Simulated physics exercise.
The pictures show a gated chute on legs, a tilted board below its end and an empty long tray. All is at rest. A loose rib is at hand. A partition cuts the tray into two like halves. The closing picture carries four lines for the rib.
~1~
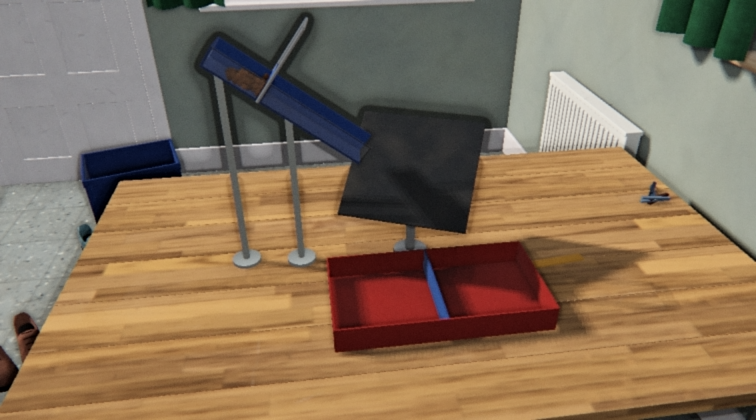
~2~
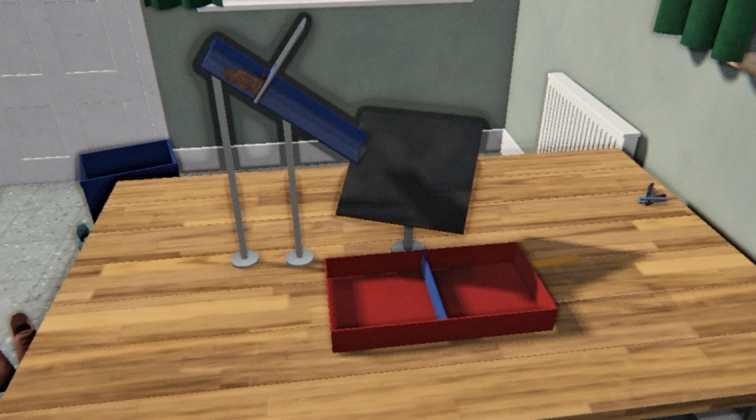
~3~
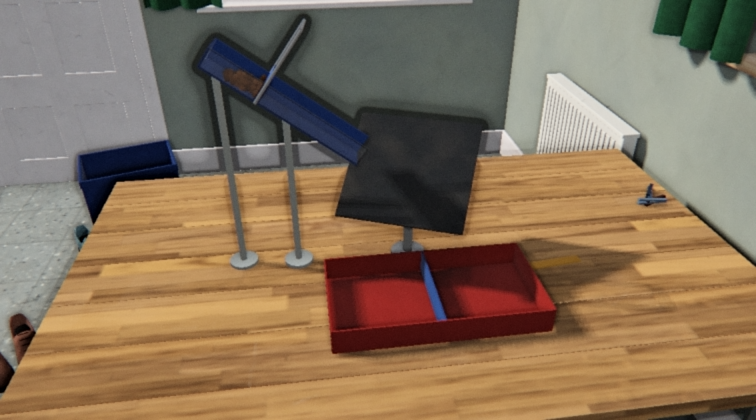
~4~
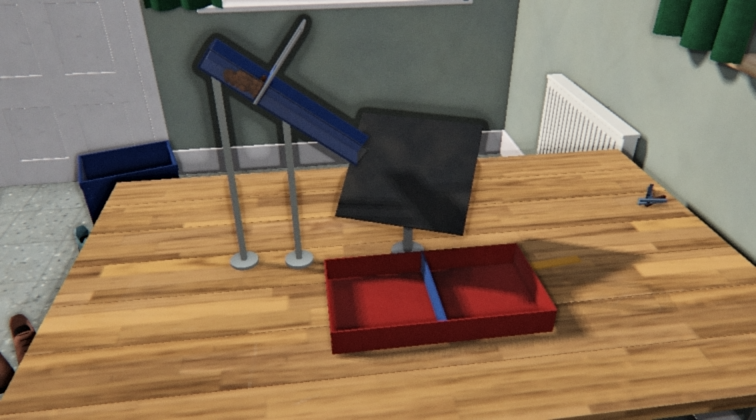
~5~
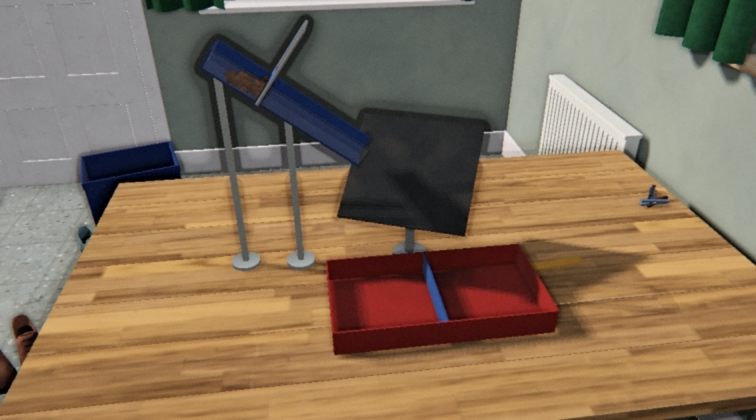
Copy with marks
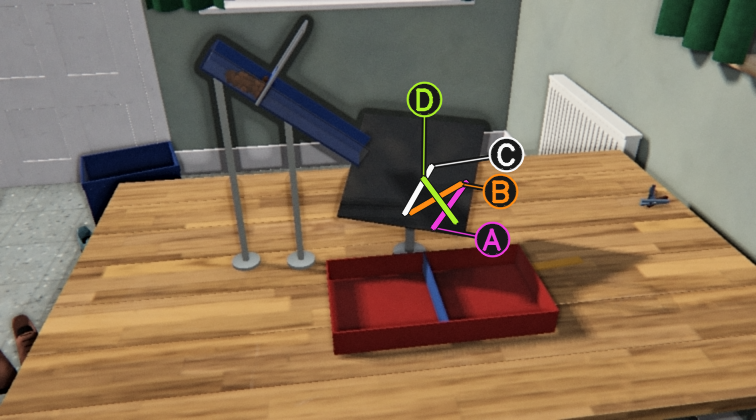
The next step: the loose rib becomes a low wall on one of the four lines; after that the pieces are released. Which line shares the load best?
It is D.
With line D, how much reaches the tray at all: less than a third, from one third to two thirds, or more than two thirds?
It is more than two thirds.
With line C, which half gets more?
The left half.
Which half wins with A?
Left.
On the marked copy, line A from (466, 182) to (433, 227); line B from (460, 184) to (410, 212); line C from (431, 166) to (404, 213); line D from (423, 178) to (455, 221).
With A, of what is caught, most in the left half, a small part in the right.
With B, of what is caught, nearly all in the left half, a small part in the right.
With C, of what is caught, nearly all in the left half, a stray few in the right.
With D, of what is caught, about half in the left half, about half in the right.
